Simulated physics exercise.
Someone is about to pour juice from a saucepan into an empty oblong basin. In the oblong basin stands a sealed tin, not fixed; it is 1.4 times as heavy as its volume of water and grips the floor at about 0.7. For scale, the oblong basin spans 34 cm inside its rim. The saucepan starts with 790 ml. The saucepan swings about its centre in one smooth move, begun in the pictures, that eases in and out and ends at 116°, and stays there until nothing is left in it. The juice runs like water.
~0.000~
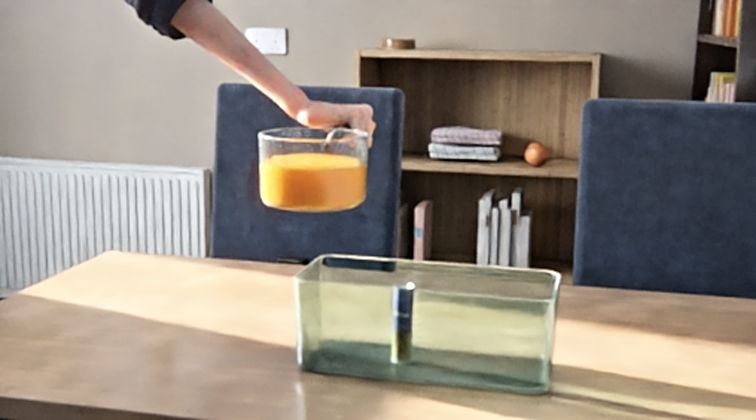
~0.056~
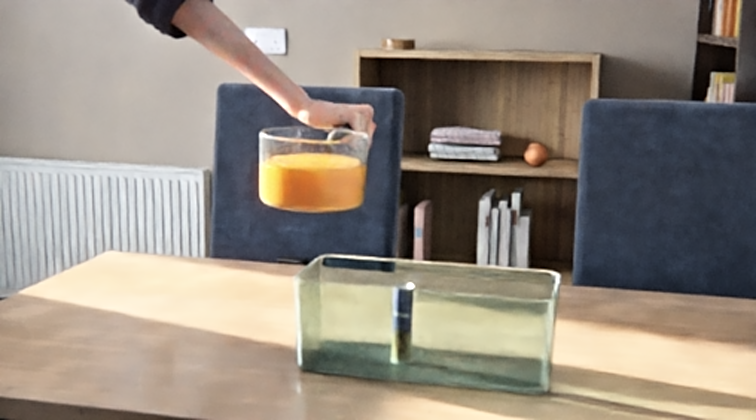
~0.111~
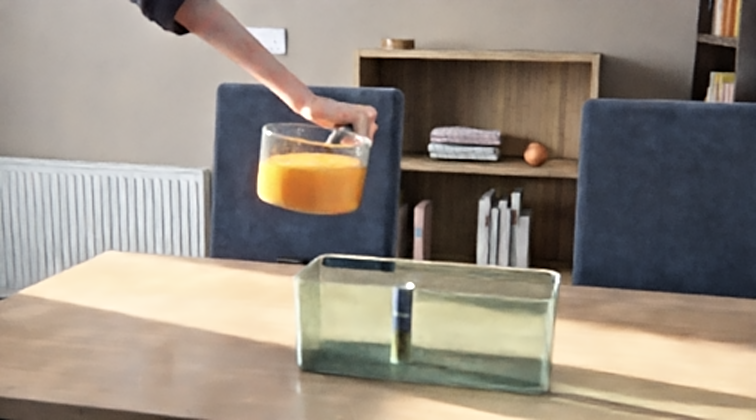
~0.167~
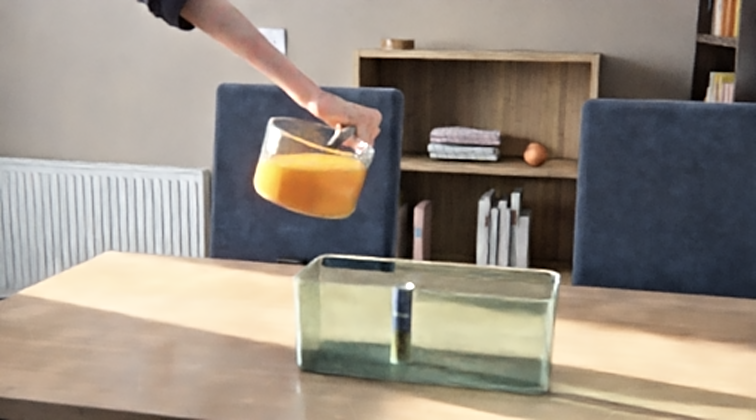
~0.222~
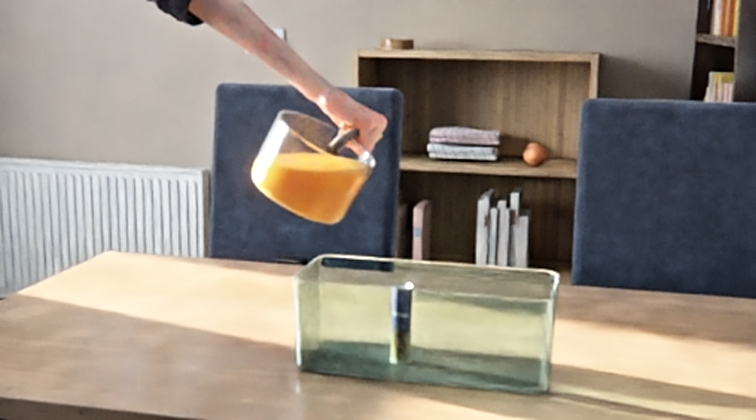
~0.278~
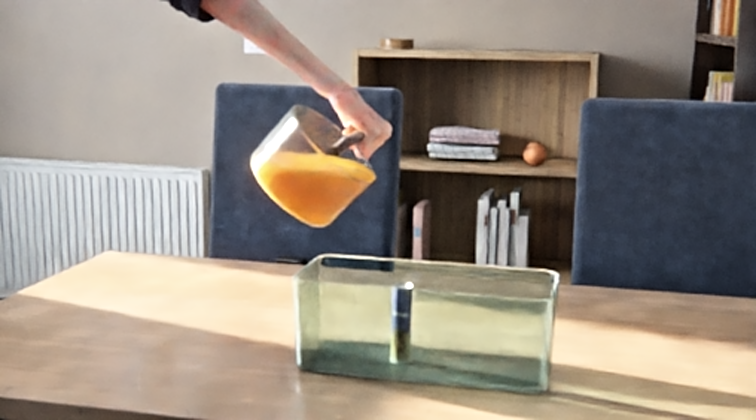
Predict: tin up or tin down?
It goes over.
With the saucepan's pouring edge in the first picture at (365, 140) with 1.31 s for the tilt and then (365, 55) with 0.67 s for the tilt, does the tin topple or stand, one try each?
First it stays up; then it topples.
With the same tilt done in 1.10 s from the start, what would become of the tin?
The tin keeps standing.
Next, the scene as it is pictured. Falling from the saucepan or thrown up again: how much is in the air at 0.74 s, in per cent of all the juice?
Some 7 per cent.
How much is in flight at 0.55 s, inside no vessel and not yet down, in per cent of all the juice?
About 40 per cent.
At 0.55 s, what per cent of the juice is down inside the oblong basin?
Near 32 in a hundred.
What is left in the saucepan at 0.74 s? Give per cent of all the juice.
Some 4 per cent.
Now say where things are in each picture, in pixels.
In the first frame, tilt 0°; pouring edge (365, 138); surface from (268, 159) to (364, 164); the oblong basin's rim runs from (307, 268) to (558, 287); the tin's top is at (404, 290).
In the second frame, tilt 2°; pouring edge (366, 140); surface from (268, 159) to (364, 164).
In the third frame, tilt 8°; pouring edge (369, 146); surface from (267, 159) to (365, 165).
In the fourth frame, tilt 17°; pouring edge (371, 155); surface from (266, 159) to (366, 166).
In the fifth frame, tilt 29°; pouring edge (372, 168); surface from (262, 158) to (369, 169).
In the sixth frame, tilt 43°; pouring edge (371, 183); surface from (260, 152) to (369, 172); 1 per cent is over the edge.
By 0.55 s the tilt is 106° and 29 per cent is still to pour; the tin stands where it began.
By 0.74 s the tilt is 116° and 4 per cent is still to pour; the tin leans 6°.
By 0.95 s the tilt is 116° and 0 per cent is still to pour; the tin lies on its side.
By 1.17 s the tilt is 116° and 0 per cent is still to pour; the tin lies on its side.
At rest the tin lies on its side.
